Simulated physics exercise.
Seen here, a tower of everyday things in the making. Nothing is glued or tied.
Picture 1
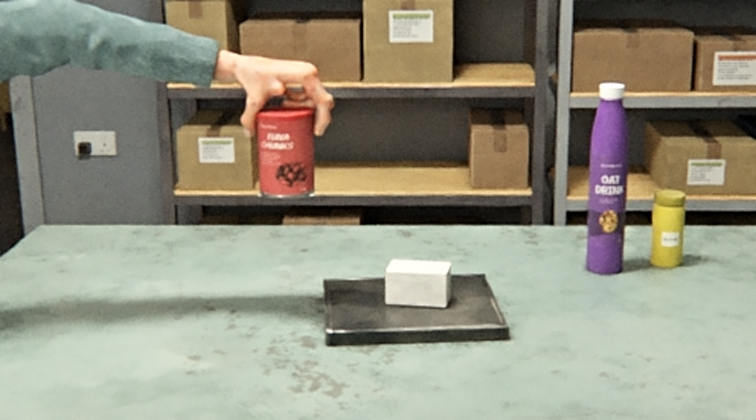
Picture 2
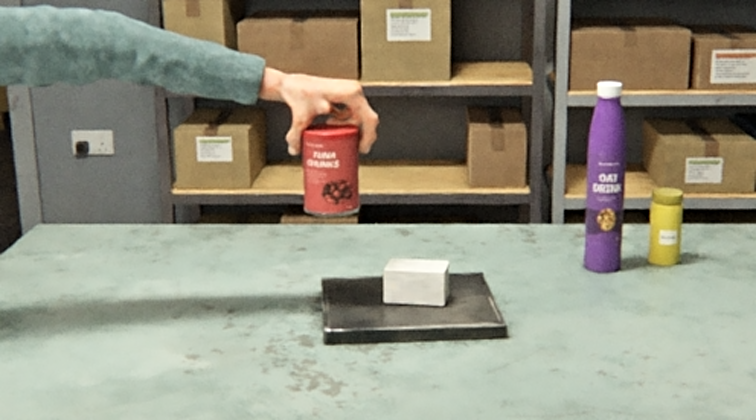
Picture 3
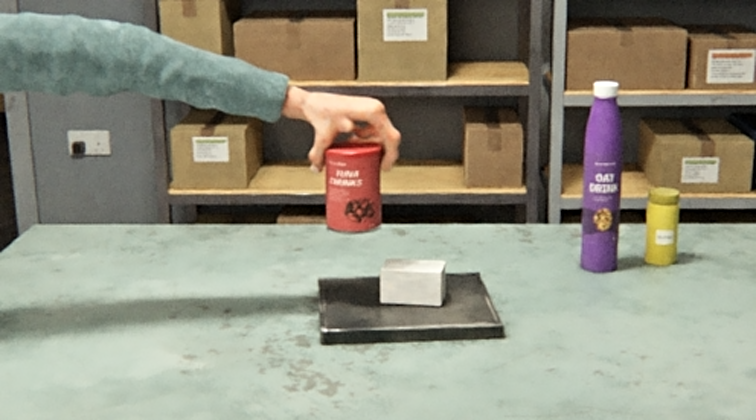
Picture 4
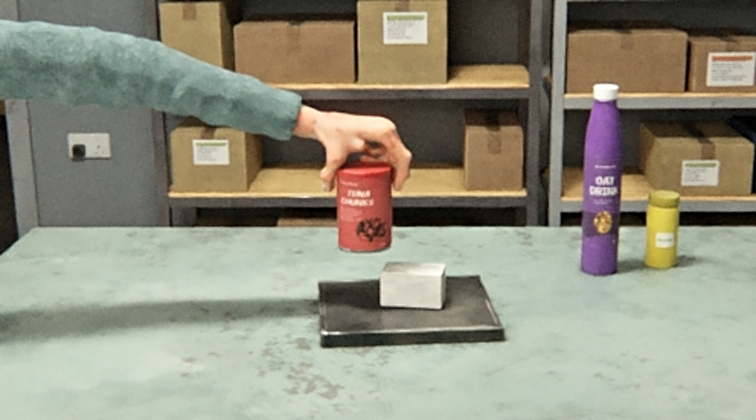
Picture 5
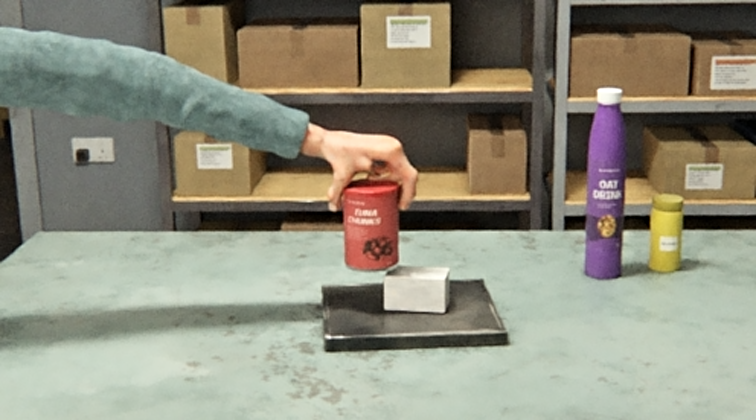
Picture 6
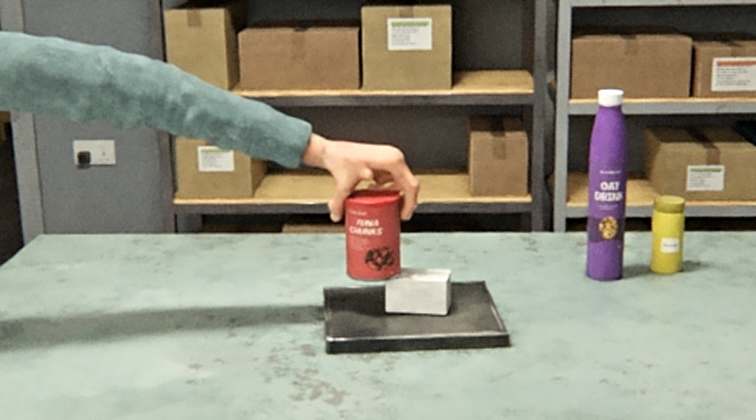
In a storeroom, a hand lowers a red tin rightward and down behind a white block.
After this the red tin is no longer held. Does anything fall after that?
It gives way.
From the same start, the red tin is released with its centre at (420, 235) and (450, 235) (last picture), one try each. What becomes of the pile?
First, it stays up; second, it comes apart.
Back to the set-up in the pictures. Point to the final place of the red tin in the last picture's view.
Around (256, 278).
Then, 0.30 s later than the last frame, red tin now fallen.
Then, 0.50 s later than the last frame, things are still on the move.
Then, 0.90 s later than the last frame, as before.
Then, 1.90 s later than the last frame, nothing new.
When it is over, fallen, red tin; the other 4 as before. End places, in pixels of the last picture, red tin near (257, 278). The pile loses its balance.
